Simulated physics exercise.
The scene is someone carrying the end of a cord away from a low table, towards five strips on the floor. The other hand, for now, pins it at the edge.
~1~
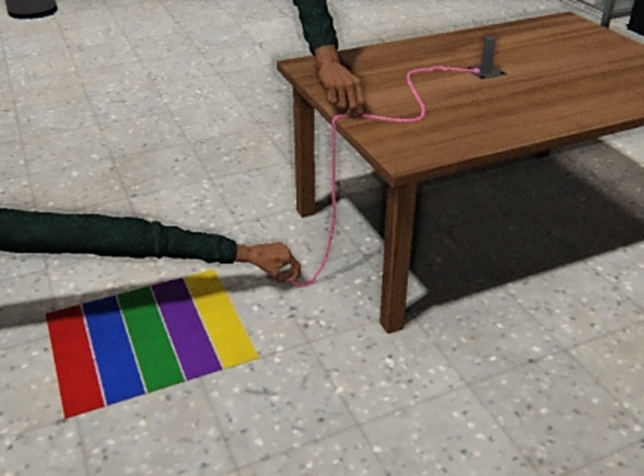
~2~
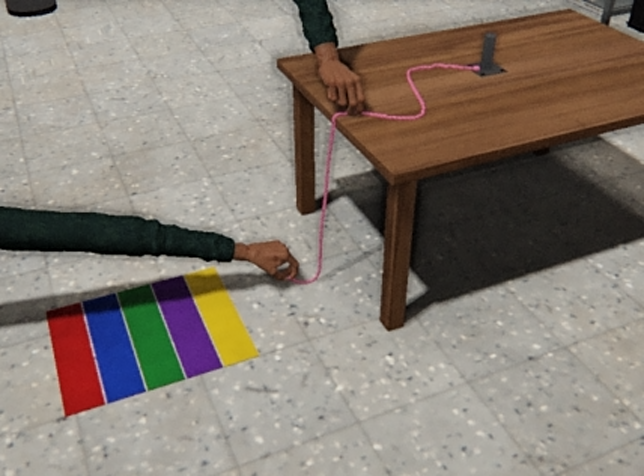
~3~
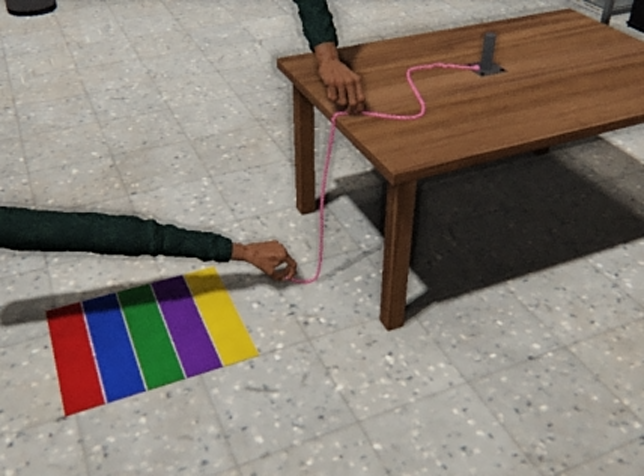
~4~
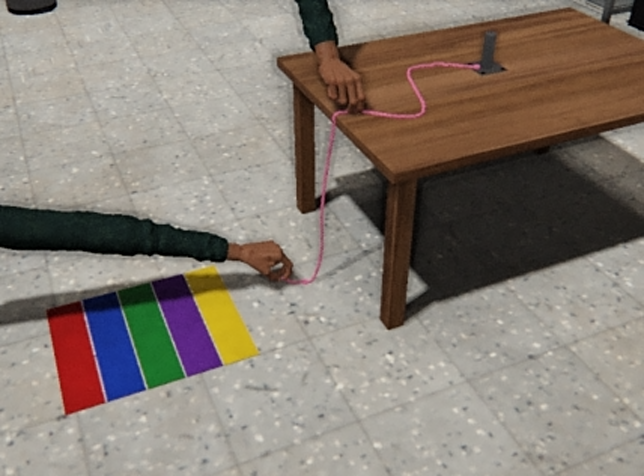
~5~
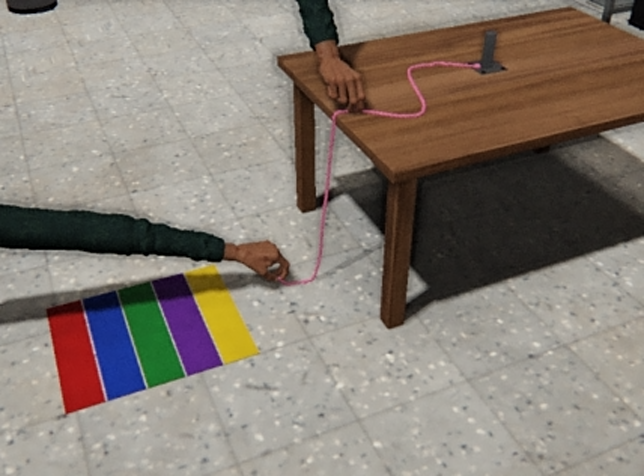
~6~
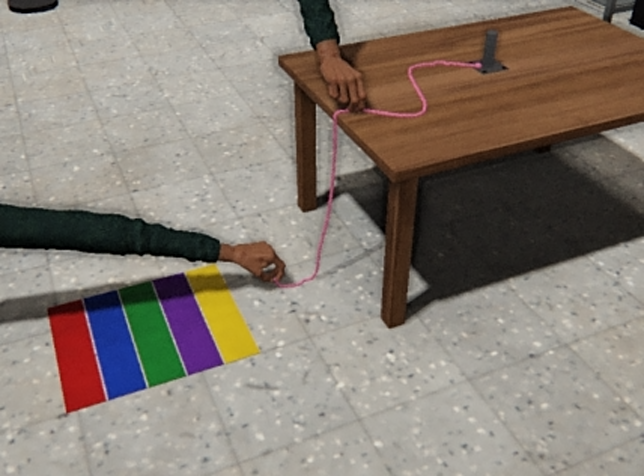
On a speckled tile floor beside a low wooden table, one hand pins a pink cord at the table's edge while another holds its end near red, blue, green, purple and yellow strips. The lower hand draws the end slightly left, and the hand on the table stays in place.
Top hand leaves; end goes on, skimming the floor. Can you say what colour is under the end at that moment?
Yes, it is red.
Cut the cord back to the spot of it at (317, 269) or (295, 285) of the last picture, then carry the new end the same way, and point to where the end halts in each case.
First try near (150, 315), second near (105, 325).
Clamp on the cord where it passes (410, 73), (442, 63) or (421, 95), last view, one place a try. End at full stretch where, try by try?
Approximately (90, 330), (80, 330) and (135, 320) respectively.
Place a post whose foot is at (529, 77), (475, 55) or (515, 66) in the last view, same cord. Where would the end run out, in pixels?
Going through them in sequence: (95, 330), (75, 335) and finally (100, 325).
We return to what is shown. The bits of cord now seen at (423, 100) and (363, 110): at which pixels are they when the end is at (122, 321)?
Point 1 - (353, 100); point 2 - (307, 166).
Early on, end near (122, 321); over blue.
Midway, end near (86, 331); over red.
At the end of the slack, end near (64, 337); over red. The end stops over the red strip.
